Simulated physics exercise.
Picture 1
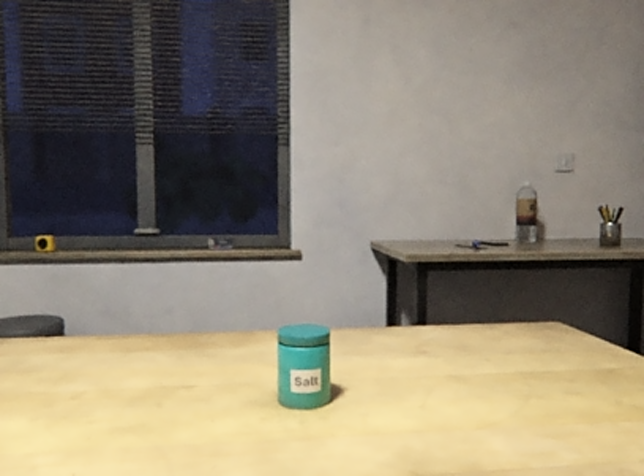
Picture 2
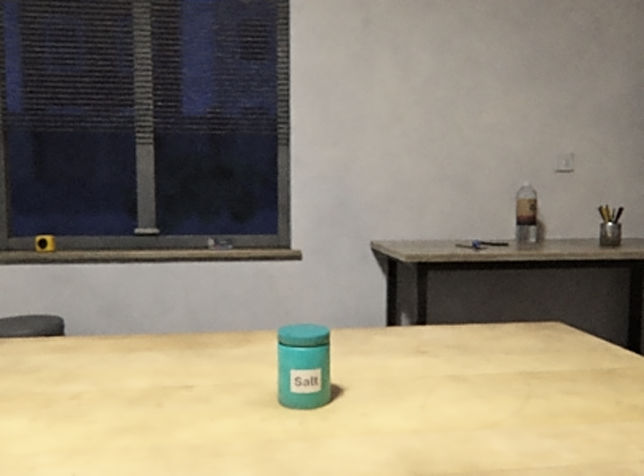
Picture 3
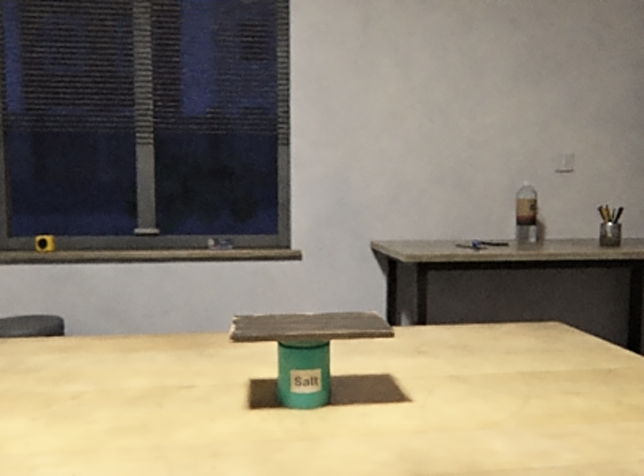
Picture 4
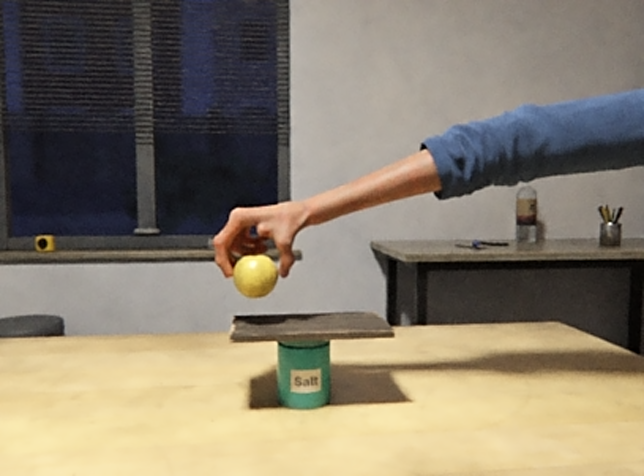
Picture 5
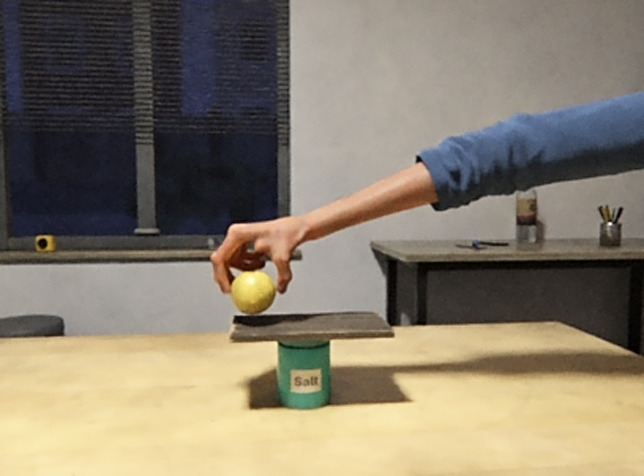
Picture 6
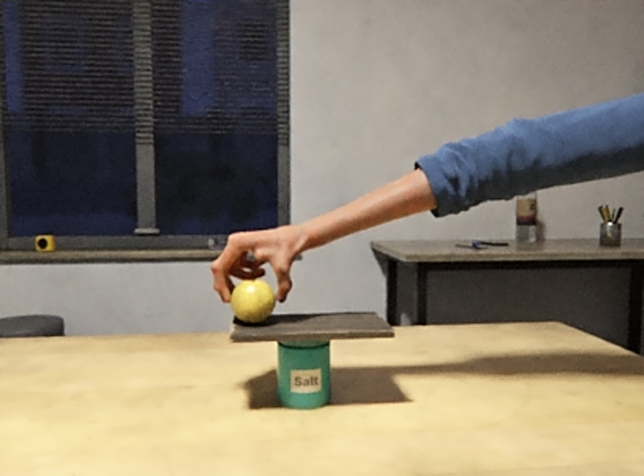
A dark board appears on top of a green salt container on a table, extending to both sides; then a hand reaching in from the right lowers a yellow apple onto the board's left end and keeps hold of it.
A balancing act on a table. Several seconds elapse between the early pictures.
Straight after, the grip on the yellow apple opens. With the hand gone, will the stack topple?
No, carries the load.
Then, 0.40 s on from there, no change.
Then, 1.10 s on from there, yellow apple resting near (253, 302).
Then, 2.30 s on from there, yellow apple resting near (252, 302).
In the end, all 3 unmoved. At the end, from the last picture's camera, yellow apple near (252, 302). The stack holds.
